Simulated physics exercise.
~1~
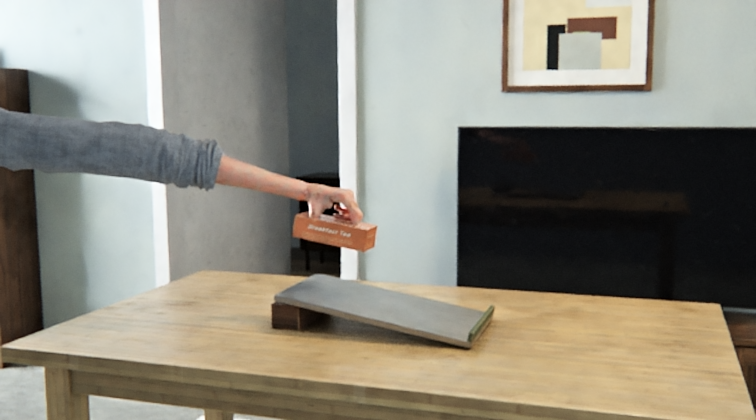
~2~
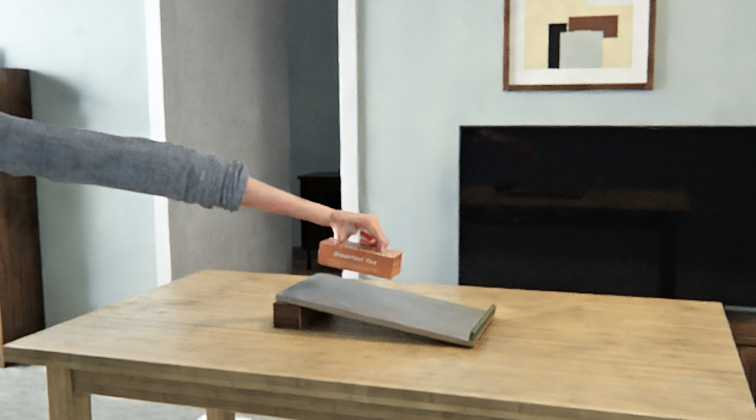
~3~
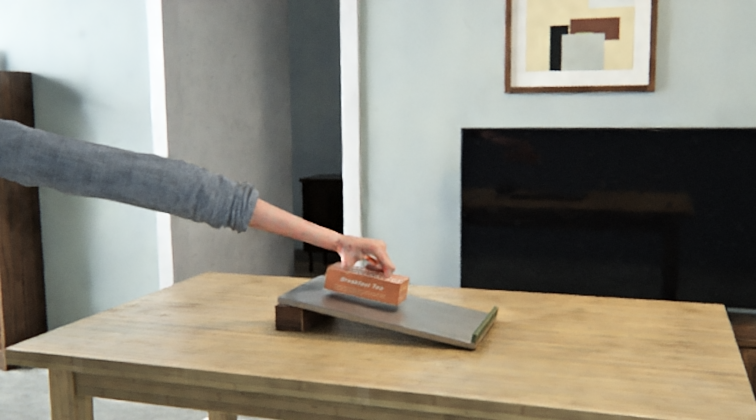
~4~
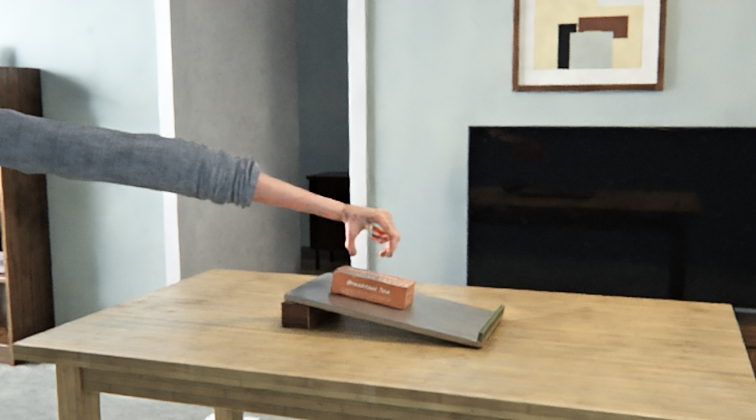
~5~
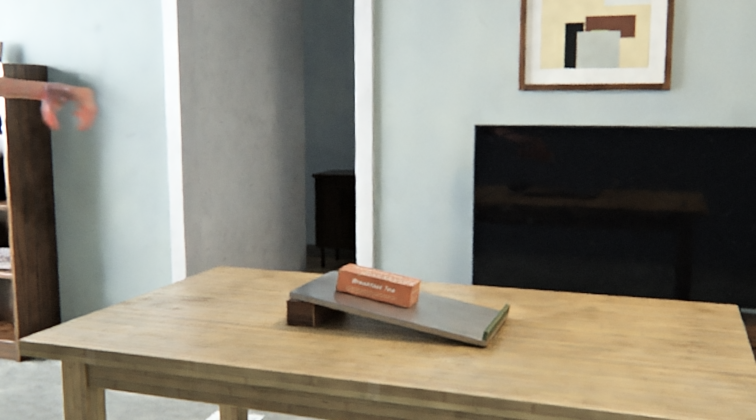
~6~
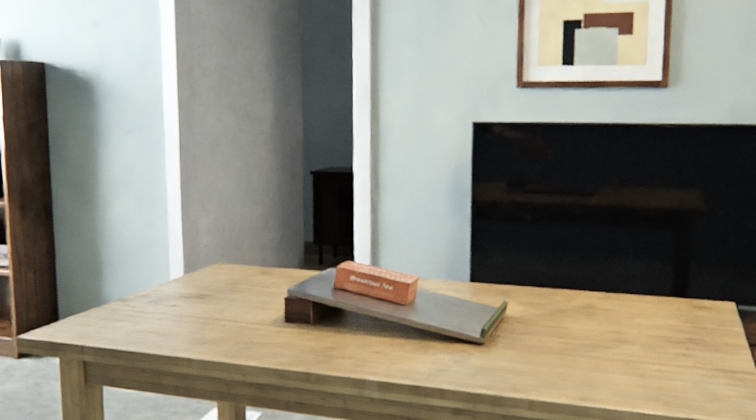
A hand lowering an orange carton onto a sloping board on a wooden table, letting go and withdrawing left, the carton staying put.
